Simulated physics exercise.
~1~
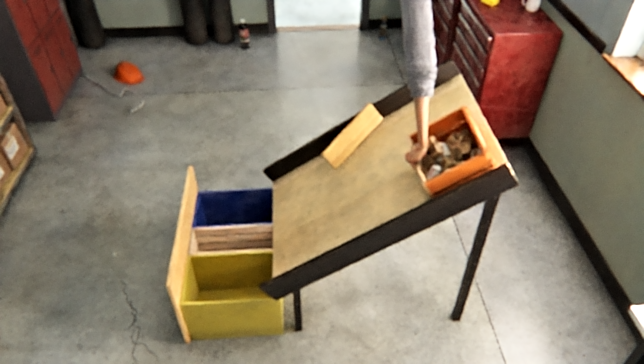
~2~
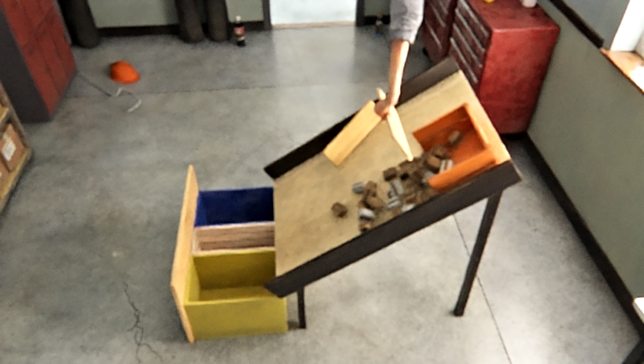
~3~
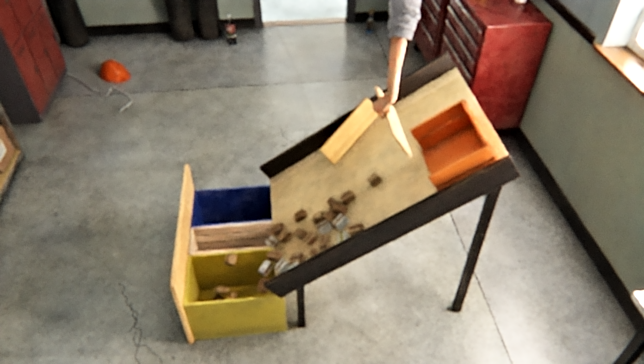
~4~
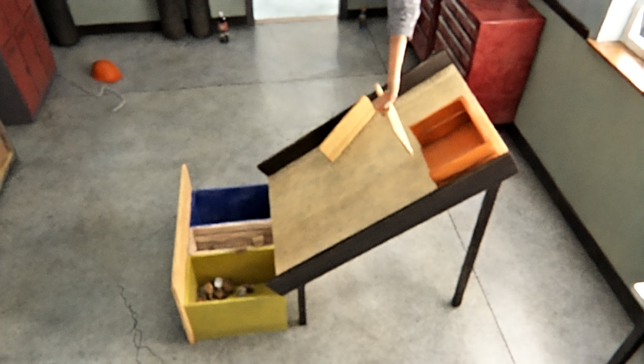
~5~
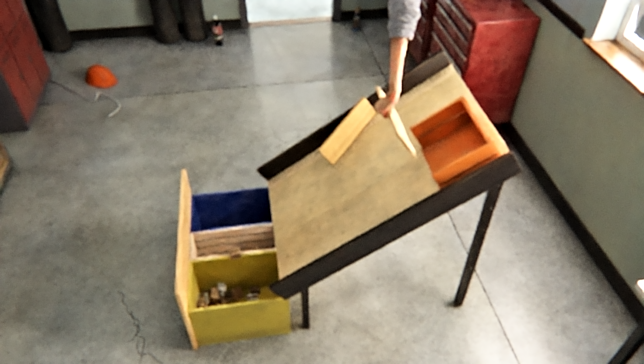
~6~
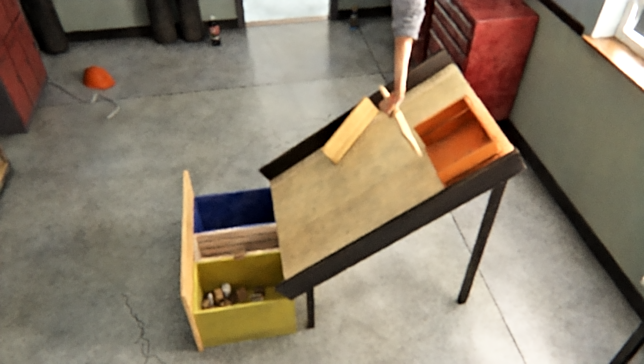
The clip opens on a sloping wooden table with dark rails, an orange pen of small brown and grey pieces at its top, and a hand gripping the gate at the pen's edge. The hand pulls the gate up and to the left, and the pieces spill out onto the slope. They spread and tumble down past the angled board, leaving the pen empty. At the bottom they drop off the edge, most into the near yellow bin and a few into the wooden bin. The blue tub stays empty, and the hand still holds the gate as everything settles.
